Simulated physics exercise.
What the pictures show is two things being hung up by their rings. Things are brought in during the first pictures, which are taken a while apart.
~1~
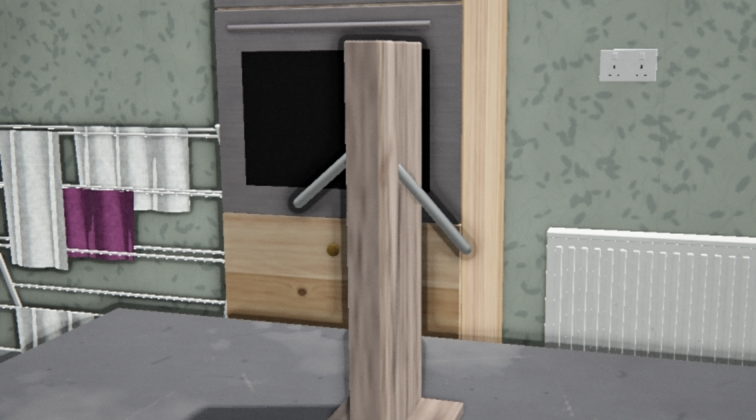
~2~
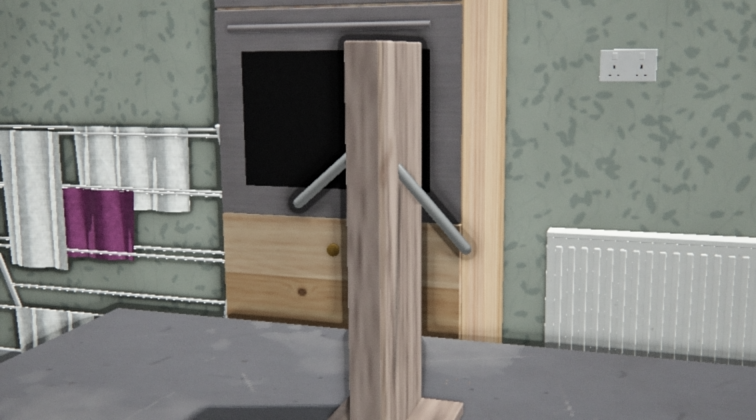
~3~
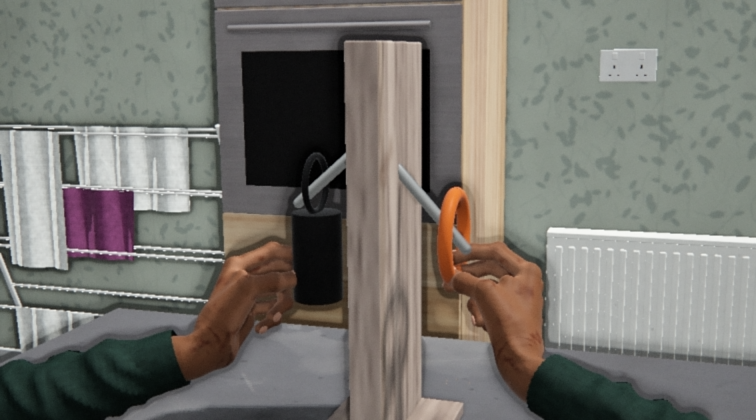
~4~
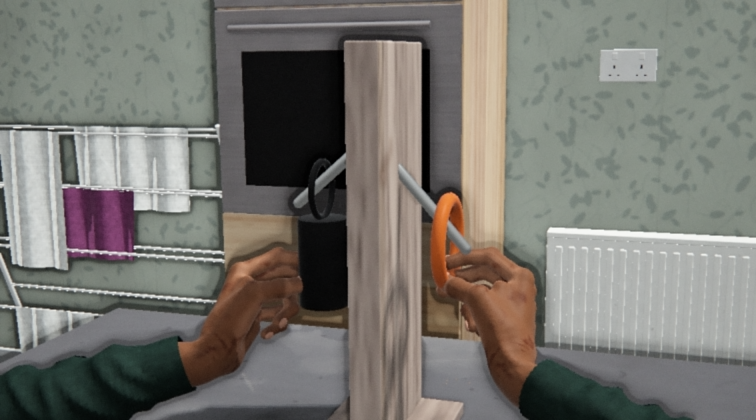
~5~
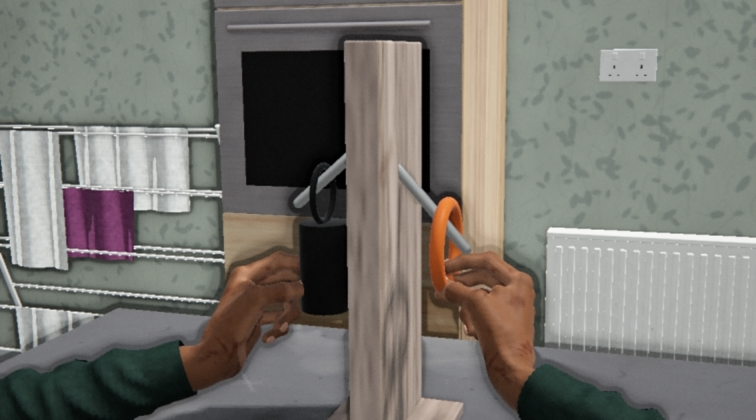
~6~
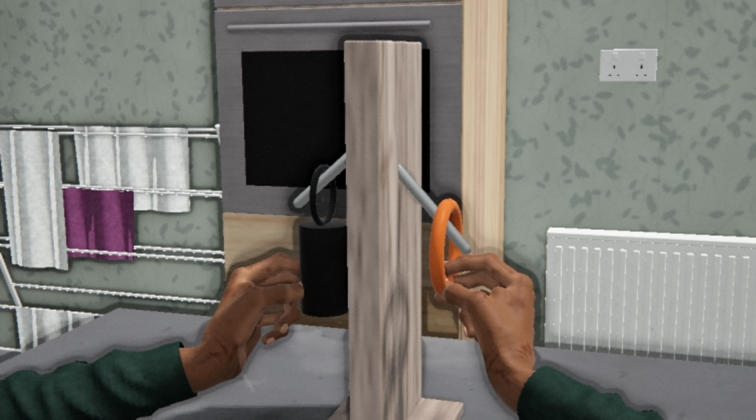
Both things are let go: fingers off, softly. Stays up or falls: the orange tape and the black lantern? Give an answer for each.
Orange tape falls, black lantern falls.
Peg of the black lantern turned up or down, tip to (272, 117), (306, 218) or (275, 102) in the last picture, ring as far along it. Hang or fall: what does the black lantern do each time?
In order, it is supported, then it goes down, then it is supported.
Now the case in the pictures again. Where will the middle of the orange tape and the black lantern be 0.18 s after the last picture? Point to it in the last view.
The first near (470, 306), the second near (301, 308).
Then, 0.18 s on from there, orange tape turned 46° from its first pose near (470, 306); black lantern on its way down near (301, 308).
In the end, the orange tape falls off; the black lantern falls off, near (276, 398).
